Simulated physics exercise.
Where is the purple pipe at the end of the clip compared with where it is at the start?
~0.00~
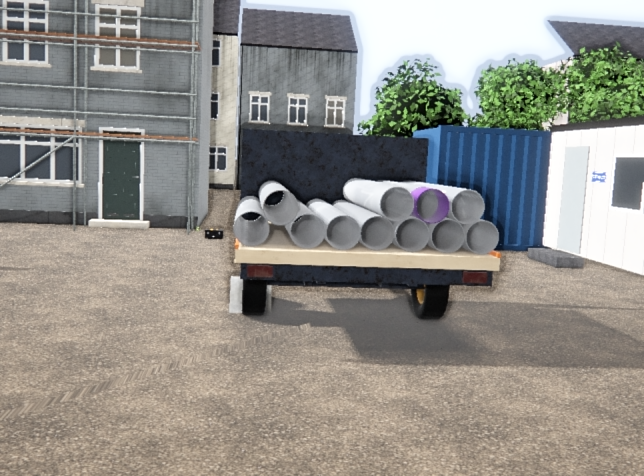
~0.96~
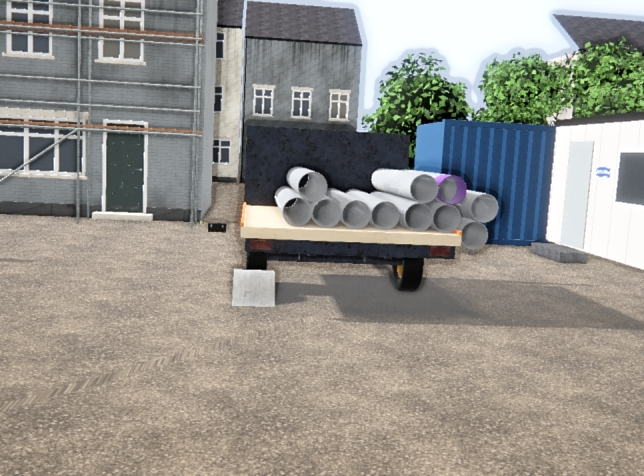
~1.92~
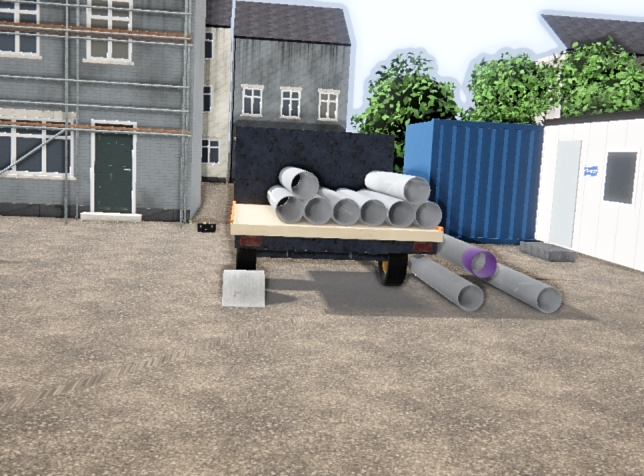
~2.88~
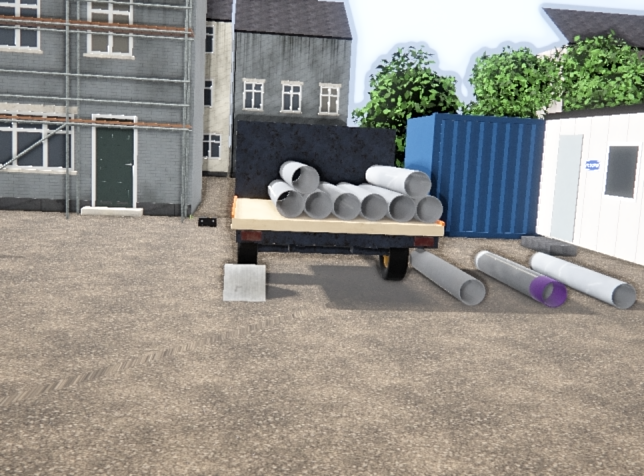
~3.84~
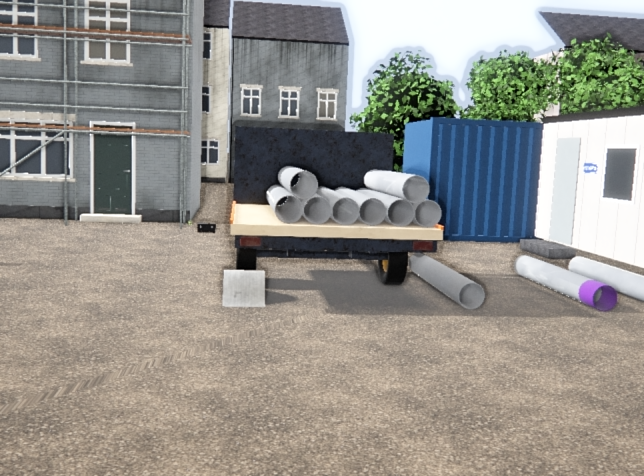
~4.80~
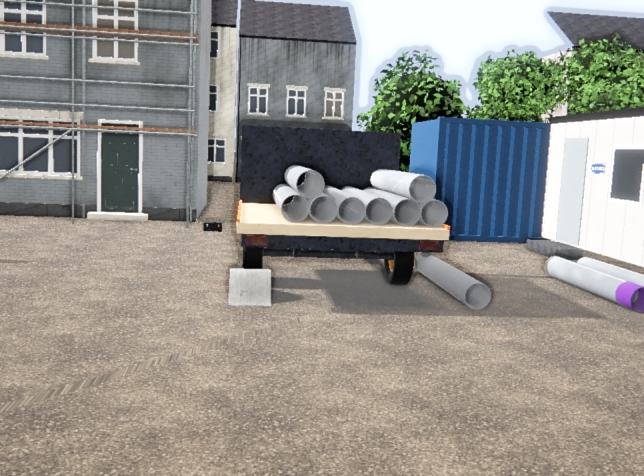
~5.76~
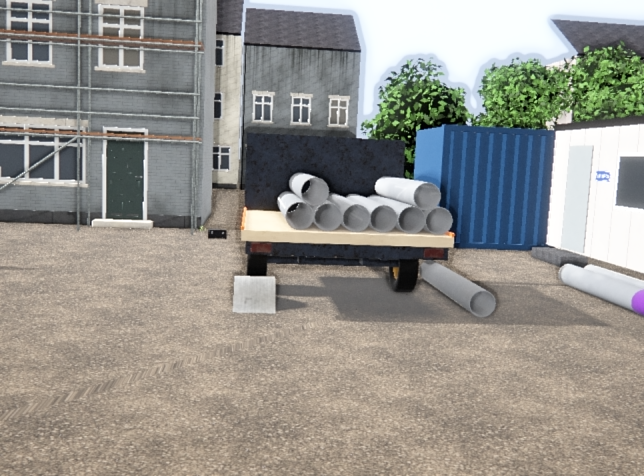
At the start the purple pipe lies in the upper row of the stack on the trailer. At the end it is on the ground well to the right of the trailer, at the edge of the view.
